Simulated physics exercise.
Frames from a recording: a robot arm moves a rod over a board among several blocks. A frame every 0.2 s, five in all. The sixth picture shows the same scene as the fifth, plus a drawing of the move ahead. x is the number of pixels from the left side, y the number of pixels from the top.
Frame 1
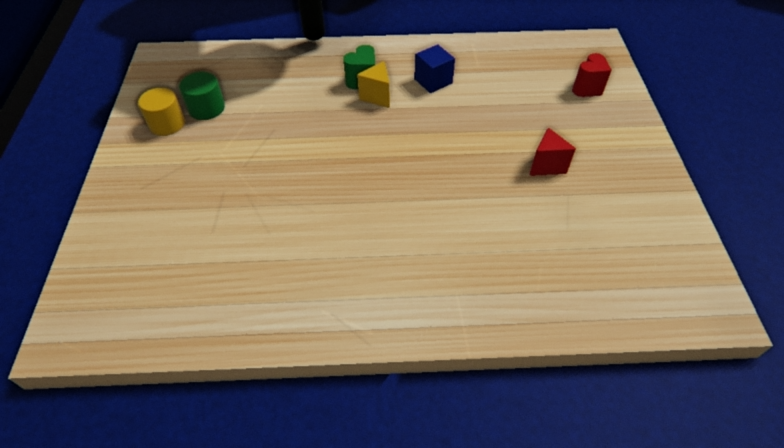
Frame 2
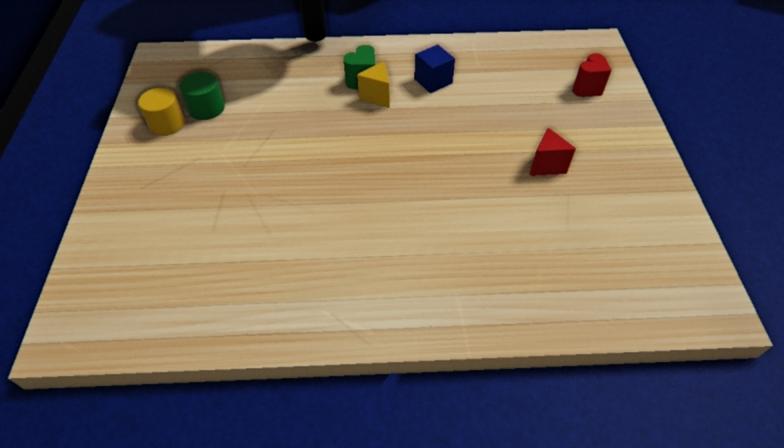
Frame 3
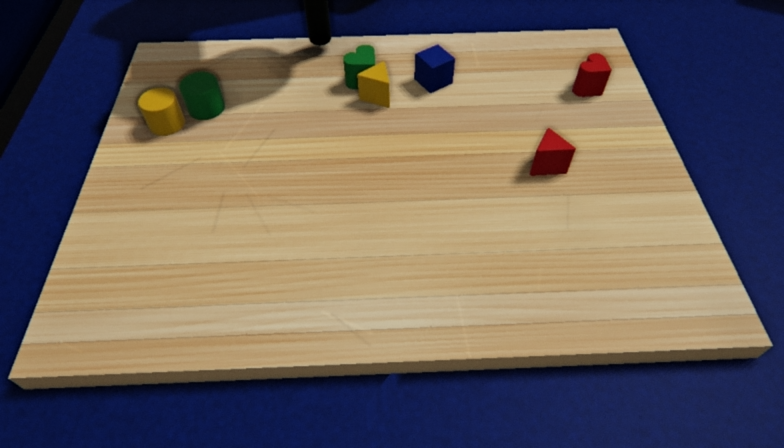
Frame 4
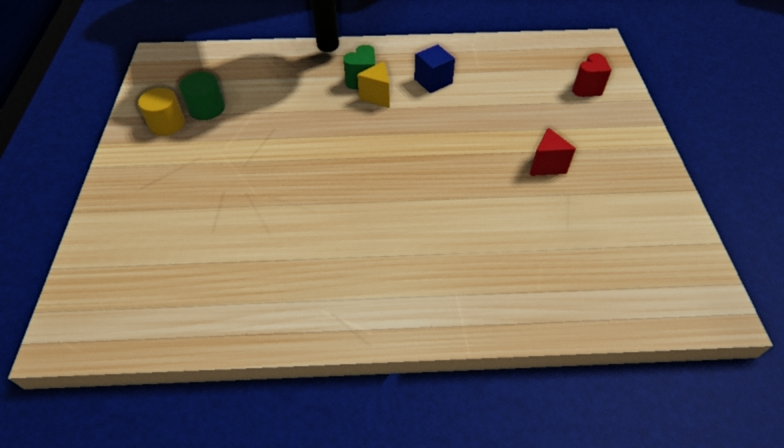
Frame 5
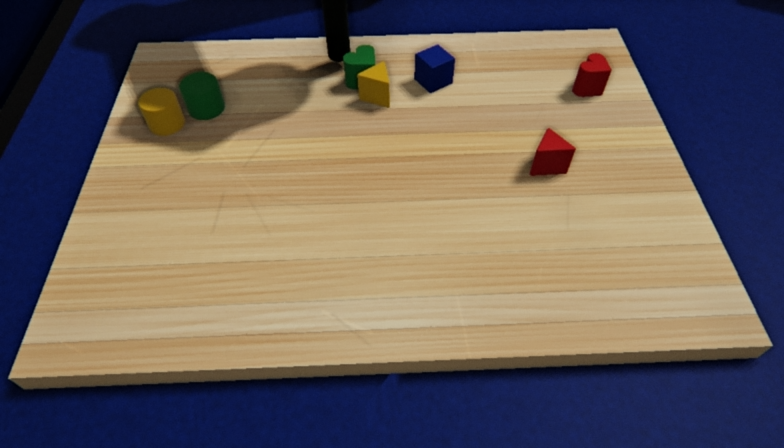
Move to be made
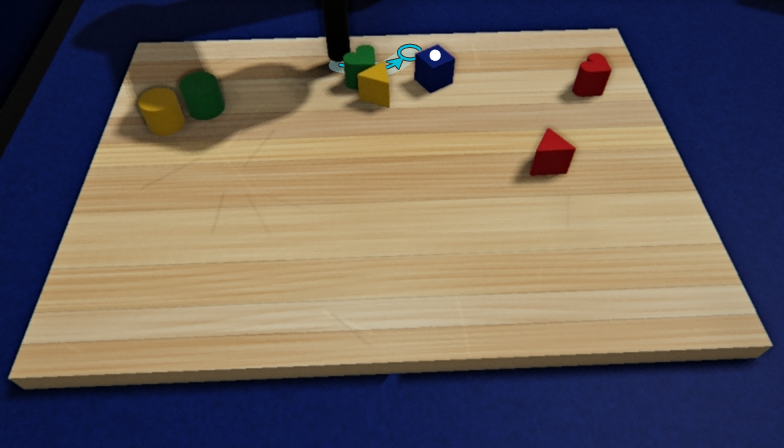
On a pale wooden board over blue cloth, a dark rod at the back edge crept slightly right and forward, up close to the green heart block, while all the coloured blocks stayed still.
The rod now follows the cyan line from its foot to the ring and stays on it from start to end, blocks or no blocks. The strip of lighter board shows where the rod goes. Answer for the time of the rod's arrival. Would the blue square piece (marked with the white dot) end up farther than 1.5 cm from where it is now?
The answer is no.
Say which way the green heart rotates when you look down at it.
From above, it turns clockwise.
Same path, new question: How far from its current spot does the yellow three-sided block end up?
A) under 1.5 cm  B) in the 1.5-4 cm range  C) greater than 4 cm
A: Under 1.5 cm.
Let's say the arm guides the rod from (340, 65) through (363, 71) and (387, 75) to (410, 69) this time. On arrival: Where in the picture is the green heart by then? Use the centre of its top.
The green heart ends near (378, 64).
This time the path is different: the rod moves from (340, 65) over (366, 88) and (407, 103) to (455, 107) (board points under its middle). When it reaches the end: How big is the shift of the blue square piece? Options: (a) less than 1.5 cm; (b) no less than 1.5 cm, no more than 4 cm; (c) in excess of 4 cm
a (less than 1.5 cm)
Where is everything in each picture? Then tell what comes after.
Tip of the rod (314, 35), middles of tops, green heart (361, 55), yellow three-sided block (377, 72), blue square piece (435, 55), in the first picture.
Rod (316, 36), nothing pushed, in the second picture.
Rod (321, 40), nothing pushed, in the third picture.
Rod (328, 47), nothing pushed, in the fourth picture.
Rod (339, 56), green heart (361, 55), yellow three-sided block (377, 72), blue square piece (435, 55), in the fifth picture.
The line goes from (340, 65) over (366, 69) and (392, 65) to (410, 53); the dot is on the blue square piece.
On the path given first. One third of the way, rod (367, 61); green heart (370, 58), turned 35° clockwise; yellow three-sided block (378, 77).
Two thirds of the way, rod (393, 56); green heart (374, 59), turned 50° clockwise; yellow three-sided block (378, 77).
At the end, rod (410, 44); green heart (374, 59), turned 50° clockwise; yellow three-sided block (378, 77); blue square piece unmoved.
